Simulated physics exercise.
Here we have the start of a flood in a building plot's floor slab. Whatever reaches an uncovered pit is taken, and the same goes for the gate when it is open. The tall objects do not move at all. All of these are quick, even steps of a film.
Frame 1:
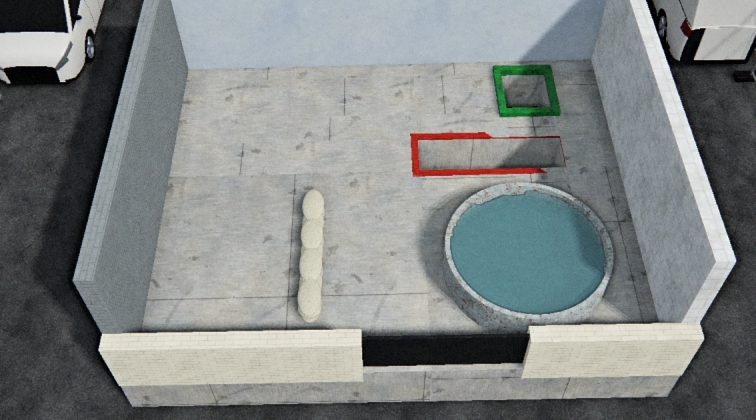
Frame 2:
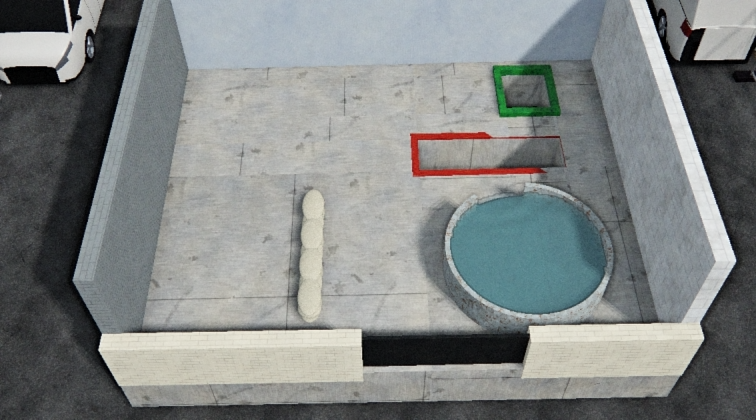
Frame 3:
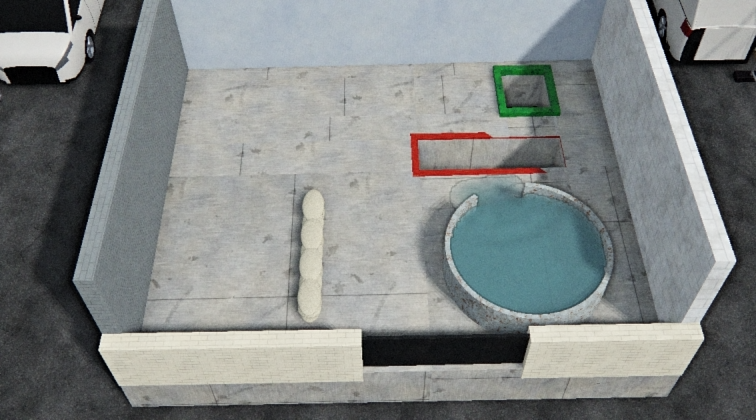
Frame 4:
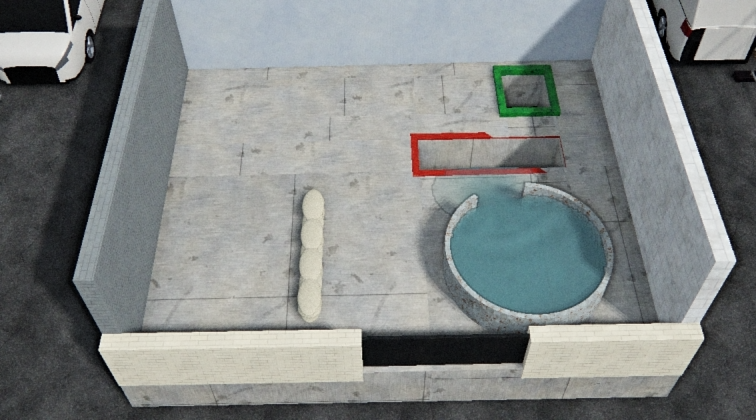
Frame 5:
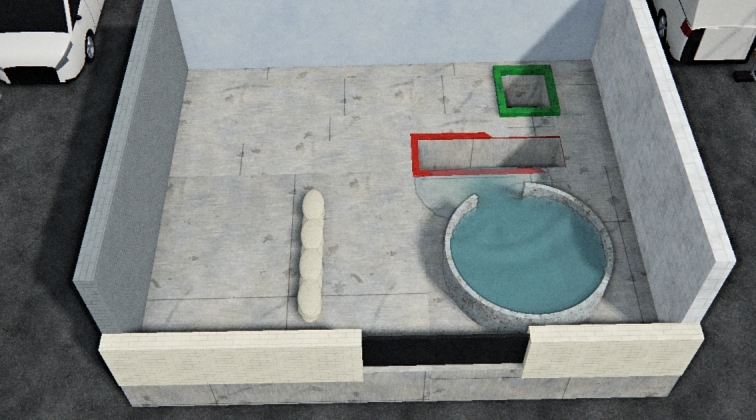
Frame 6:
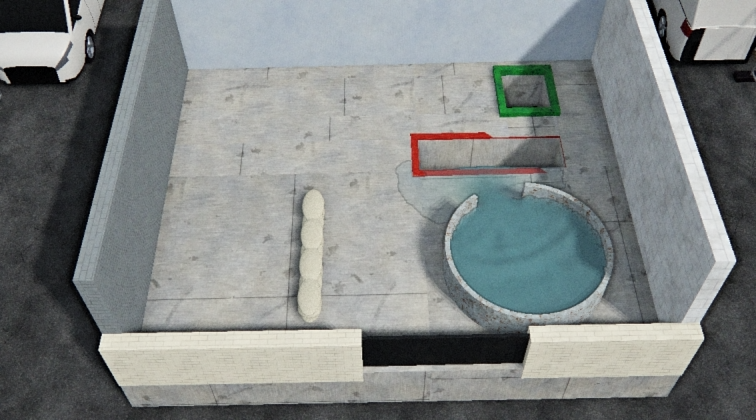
Water pours through a gap in the round pool's far side and spreads across the floor.
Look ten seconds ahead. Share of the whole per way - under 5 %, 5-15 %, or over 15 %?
Outcome: The gate never reaches five per cent. The green pit never reaches five per cent. The red pit clears fifteen per cent.
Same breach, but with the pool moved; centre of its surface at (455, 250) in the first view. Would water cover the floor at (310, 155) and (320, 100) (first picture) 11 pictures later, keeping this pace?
First submerged, then submerged.
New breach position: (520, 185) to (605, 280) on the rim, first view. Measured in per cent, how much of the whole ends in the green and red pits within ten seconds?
Lab note - share by pit: Green 6 %, red 45 %.
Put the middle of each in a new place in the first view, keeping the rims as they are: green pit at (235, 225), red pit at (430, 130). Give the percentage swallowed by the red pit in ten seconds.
Share for red: 55 in a hundred.
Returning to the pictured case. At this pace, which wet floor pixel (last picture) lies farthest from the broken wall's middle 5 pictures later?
My pick would be pixel (357, 144).
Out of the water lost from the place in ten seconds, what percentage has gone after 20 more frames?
Near 55 in a hundred.
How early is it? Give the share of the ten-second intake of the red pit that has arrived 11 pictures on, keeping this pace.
Estimate: Roughly 35 %.
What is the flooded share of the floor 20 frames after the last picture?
Near 5 in a hundred.
A moment on, water covers 5 % of the floor; the gate 0 %, the green pit 0 %, the red pit 12 %.
Next, water covers 10 % of the floor; the gate 0 %, the green pit 0 %, the red pit 23 %.
Then, water covers 5 % of the floor; the gate 0 %, the green pit 0 %, the red pit 35 %.
Later, water covers 5 % of the floor; the gate 0 %, the green pit 0 %, the red pit 50 %.
In the end, water covers 15 % of the floor; the gate 0 %, the green pit 0 %, the red pit 63 %.
